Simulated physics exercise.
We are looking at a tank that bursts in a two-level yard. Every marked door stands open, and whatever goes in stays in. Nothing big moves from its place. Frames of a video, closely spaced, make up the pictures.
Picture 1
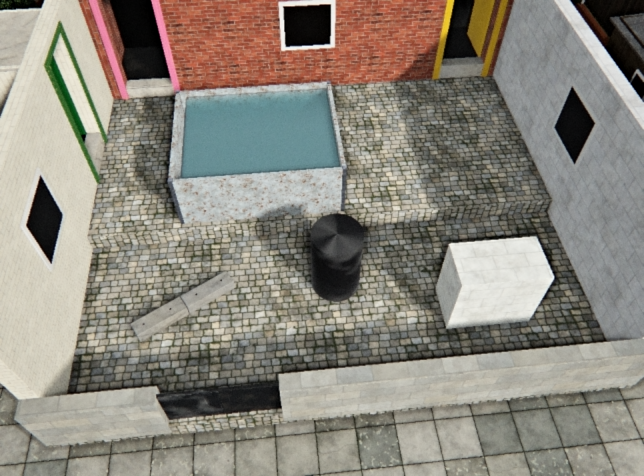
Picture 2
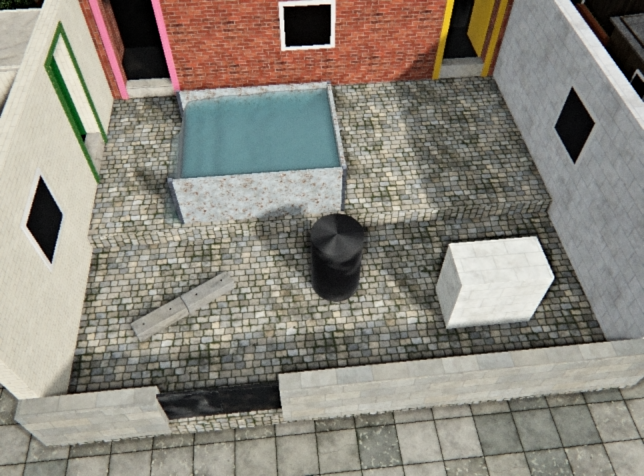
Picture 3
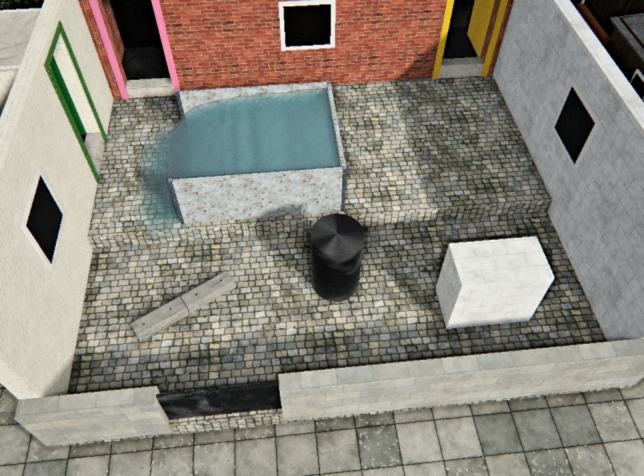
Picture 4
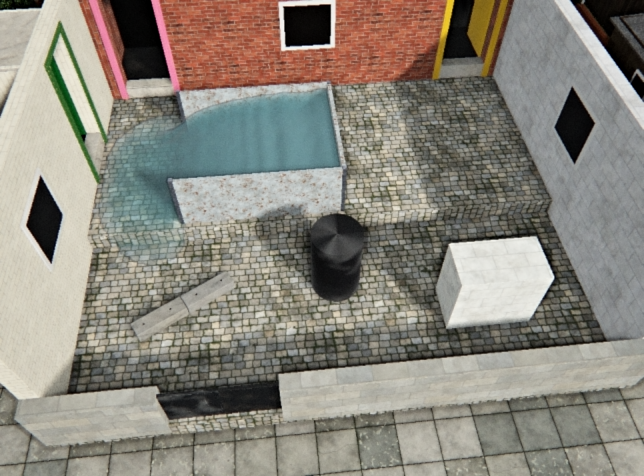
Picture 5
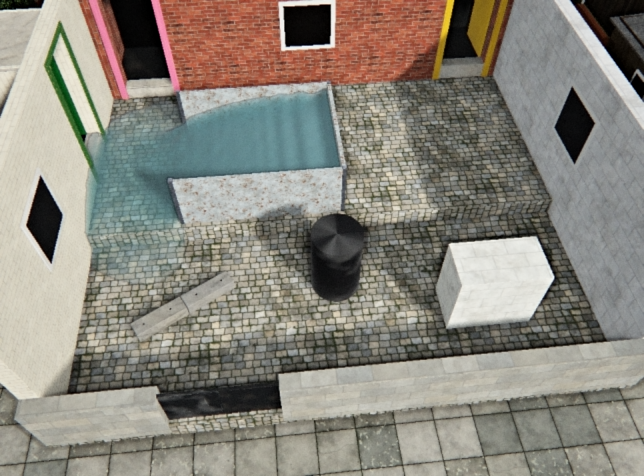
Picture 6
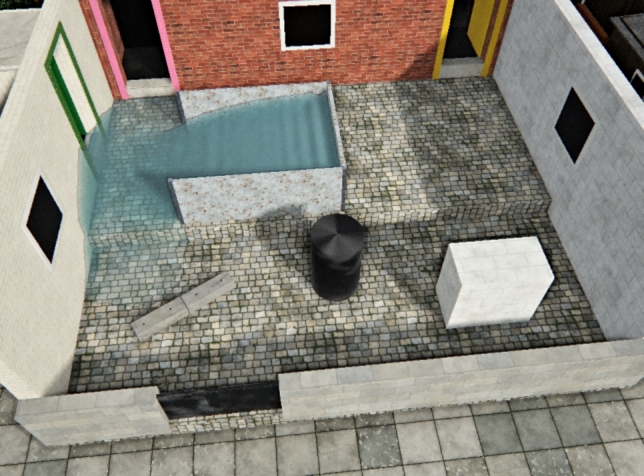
Water pouring from the open left side of a raised stone tank, spreading across cobbles to the left wall and lower level.
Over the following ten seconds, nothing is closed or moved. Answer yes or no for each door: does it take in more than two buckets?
Yellow door: No; green door: Yes; pink door: Yes.
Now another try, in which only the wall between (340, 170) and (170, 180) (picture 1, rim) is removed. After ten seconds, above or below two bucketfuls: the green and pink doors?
Green door remains within limit and pink door remains within limit.
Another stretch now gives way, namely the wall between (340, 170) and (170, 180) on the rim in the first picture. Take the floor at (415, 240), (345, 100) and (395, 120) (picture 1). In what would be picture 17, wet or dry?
Listed order gives sopping; left alone; left alone.
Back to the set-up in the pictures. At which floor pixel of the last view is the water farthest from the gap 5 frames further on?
I'd put it around (64, 419).
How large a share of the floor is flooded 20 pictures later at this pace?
Around 60 percent of it.
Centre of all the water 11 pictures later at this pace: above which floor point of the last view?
Near (183, 190) in the last view.
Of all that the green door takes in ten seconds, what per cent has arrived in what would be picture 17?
Working it through, I arrive at 80 %.
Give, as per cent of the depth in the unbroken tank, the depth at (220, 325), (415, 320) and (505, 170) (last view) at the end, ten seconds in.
The depths come to near 8, 14 and 6 per cent respectively.
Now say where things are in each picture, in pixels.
In the first frame, still water in the open tank at (256, 132).
In the second frame, the front is at a hidden place, out from the gap at (184, 164).
In the third frame, water pours out at (184, 165) and has run to (167, 129).
In the fourth frame, the front is at (135, 129), out from the gap at (185, 166).
In the fifth frame, water pours out at (185, 167) and has run to (109, 125).
In the sixth frame, water pours out at (185, 167) and has run to (86, 292).
A moment on, water covers 20 % of the floor; the yellow door not reached, the green door far over two buckets in, the pink door under two buckets in.
Next, water covers 30 % of the floor; the yellow door not reached, the green door far over two buckets in, the pink door over two buckets in.
Then, water covers 60 % of the floor; the yellow door not reached, the green door far over two buckets in, the pink door far over two buckets in.
Later, water covers 85 % of the floor; the yellow door wet at the sill, nothing in, the green door far over two buckets in, the pink door far over two buckets in.
In the end, water covers 95 % of the floor; the yellow door wet at the sill, nothing in, the green door far over two buckets in, the pink door far over two buckets in.
